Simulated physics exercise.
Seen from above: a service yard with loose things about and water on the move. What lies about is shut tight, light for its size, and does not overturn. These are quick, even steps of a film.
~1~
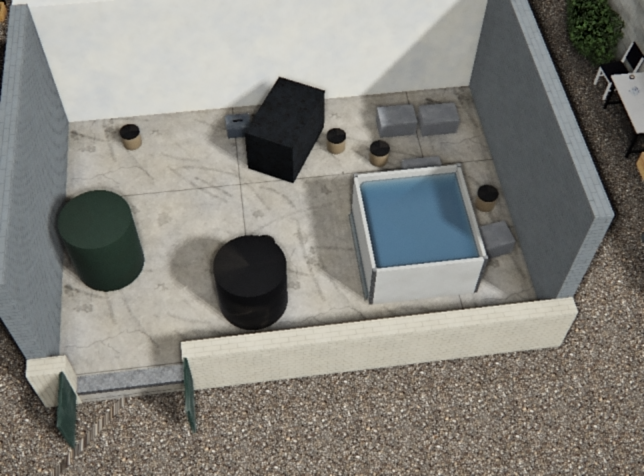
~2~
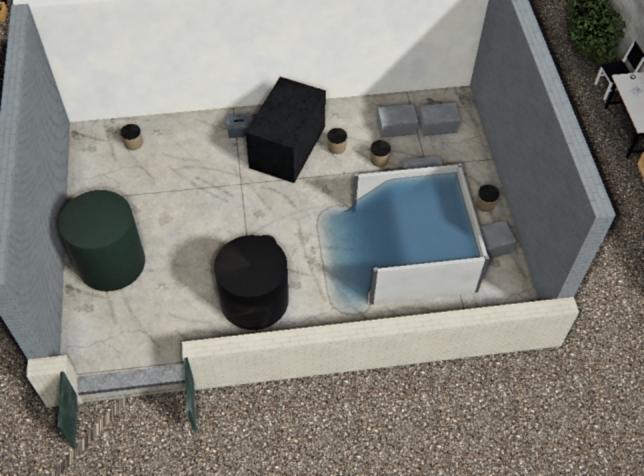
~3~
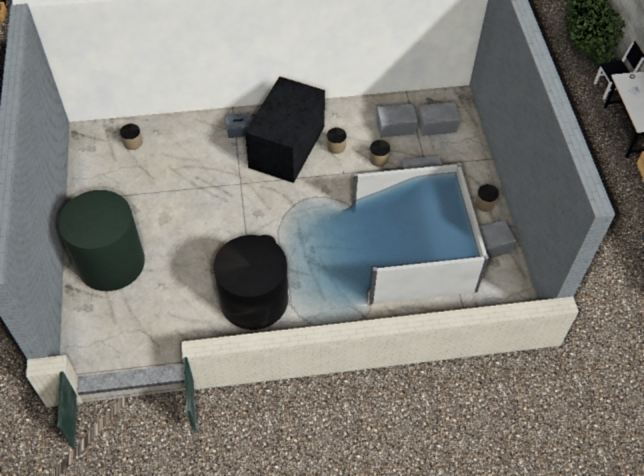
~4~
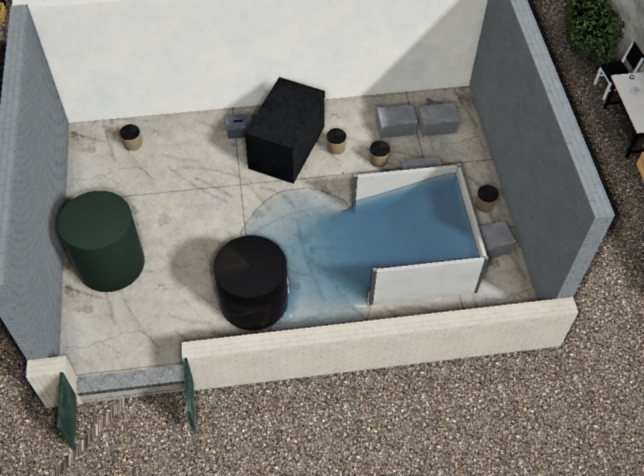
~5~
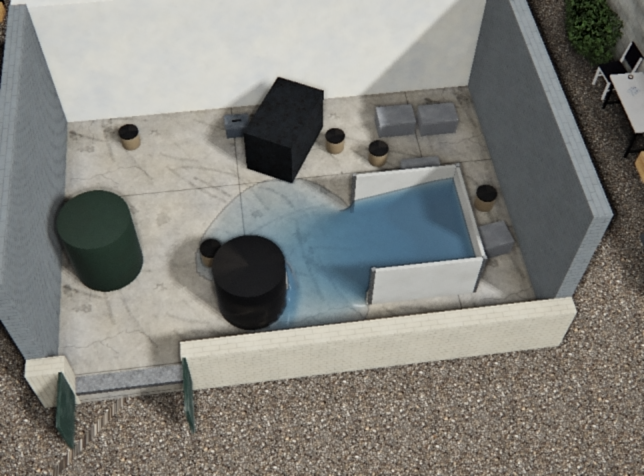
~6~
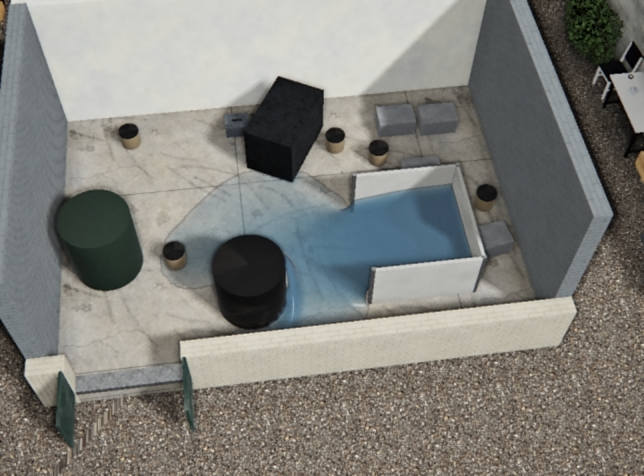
The video shows water pouring from an open-sided white tank and spreading leftward across a walled yard's pale floor, around a black cylinder, before a small pail emerges from behind the cylinder and drifts left while other objects stay put.
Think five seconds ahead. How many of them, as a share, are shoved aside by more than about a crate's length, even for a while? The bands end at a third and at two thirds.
It is under a third.
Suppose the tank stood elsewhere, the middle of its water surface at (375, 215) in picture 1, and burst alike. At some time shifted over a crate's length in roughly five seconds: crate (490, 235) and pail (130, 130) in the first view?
In turn: No, shifted that much.
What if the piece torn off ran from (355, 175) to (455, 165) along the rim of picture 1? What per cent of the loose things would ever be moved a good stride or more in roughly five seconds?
I make it 100 per cent.
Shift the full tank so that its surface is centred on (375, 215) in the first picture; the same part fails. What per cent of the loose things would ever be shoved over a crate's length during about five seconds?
Close to 30 %.
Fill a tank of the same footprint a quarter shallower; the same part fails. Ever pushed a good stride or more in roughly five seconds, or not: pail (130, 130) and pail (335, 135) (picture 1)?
As listed: Yes, no.
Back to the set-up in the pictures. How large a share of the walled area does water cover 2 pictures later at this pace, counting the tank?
Close to 35 %.
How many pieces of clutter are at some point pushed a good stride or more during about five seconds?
I count 2.
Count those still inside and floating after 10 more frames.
2 of them.
A moment on, 1 of 10 are well off their spots; 1 afloat.
Next, 2 of 10 are well off their spots; 2 afloat.
Later, 2 of 10 are well off their spots; 2 afloat.
In the end, 2 of 10 are well off their spots, and 2 have been at some point; 3 afloat.
